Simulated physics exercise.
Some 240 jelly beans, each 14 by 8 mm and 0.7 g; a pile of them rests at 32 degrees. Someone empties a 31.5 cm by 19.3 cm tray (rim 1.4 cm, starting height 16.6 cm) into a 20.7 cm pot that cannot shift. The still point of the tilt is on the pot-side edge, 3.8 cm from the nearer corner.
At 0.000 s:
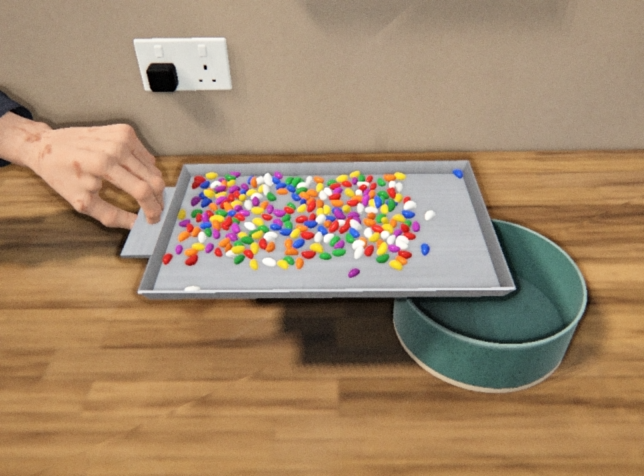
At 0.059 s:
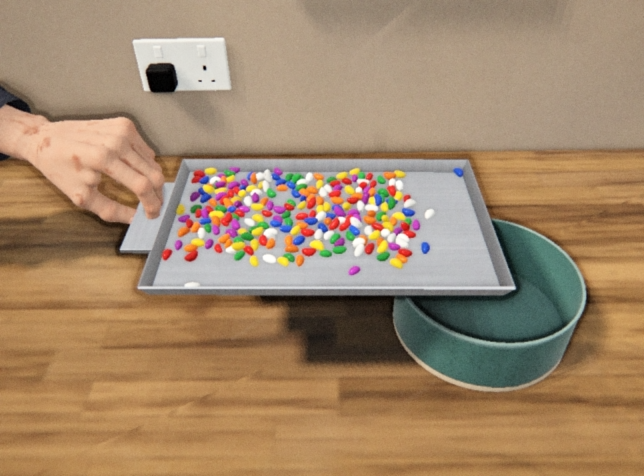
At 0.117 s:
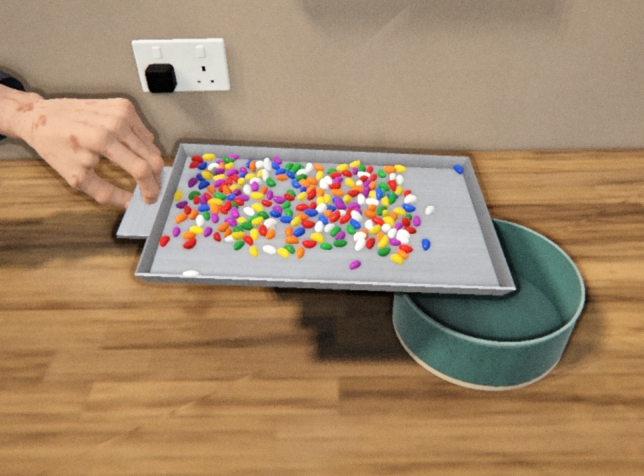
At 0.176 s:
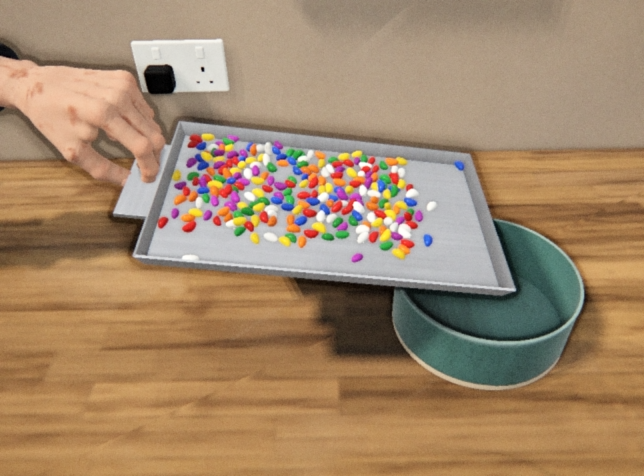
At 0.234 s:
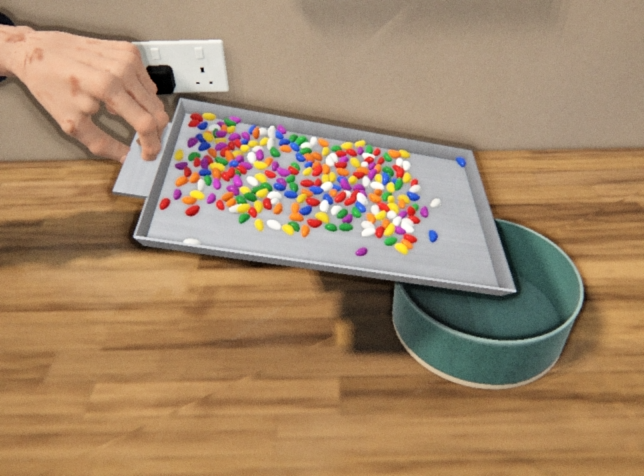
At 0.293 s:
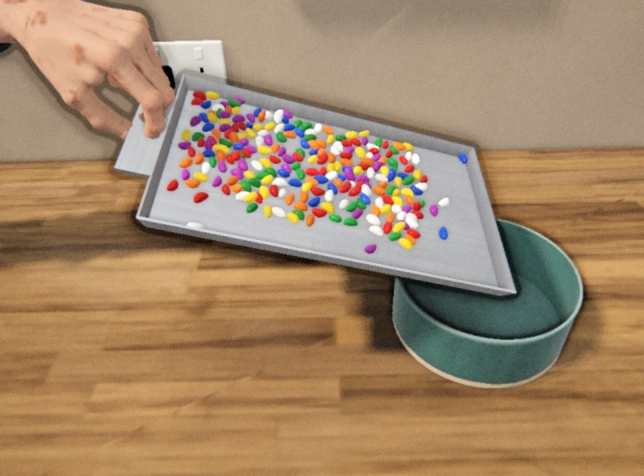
To begin with, a hand holds the left end of a grey tray scattered with colourful jelly beans, lying level beside a green round pot on a wooden worktop. The hand then raises that end steadily, slanting the tray down toward the right, while the beans shift only slightly across it.
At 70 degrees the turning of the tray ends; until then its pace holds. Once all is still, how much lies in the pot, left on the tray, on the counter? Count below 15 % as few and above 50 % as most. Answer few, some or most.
In the pot: Some; left on the tray: Few; on the counter: Most.
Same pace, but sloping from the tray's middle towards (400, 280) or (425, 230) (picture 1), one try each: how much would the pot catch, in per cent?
About 0 and 80 per cent.
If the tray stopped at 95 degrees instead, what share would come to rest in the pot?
It would be near 35 per cent.
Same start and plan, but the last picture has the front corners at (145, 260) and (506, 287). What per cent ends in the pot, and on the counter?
Pot 5, counter 95.
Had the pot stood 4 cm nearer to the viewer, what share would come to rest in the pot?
It would be near 65 per cent.
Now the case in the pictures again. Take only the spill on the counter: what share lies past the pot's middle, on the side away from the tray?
About 80 per cent.
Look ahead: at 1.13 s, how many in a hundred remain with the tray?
About 10 per cent.
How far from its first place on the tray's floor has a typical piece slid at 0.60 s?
Some 8 cm.
Then, at 0.60 s, tilt 44 degrees; the tray holds 100 %, the pot 0 %.
After 0.81 s, tilt 61 degrees; the tray holds 60 %, the pot 5 %.
Then, at 1.13 s, tilt 70 degrees; the tray holds 10 %, the pot 25 %.
At rest (2.6 s), pot 30 %, tray 0 %, counter 65 %.
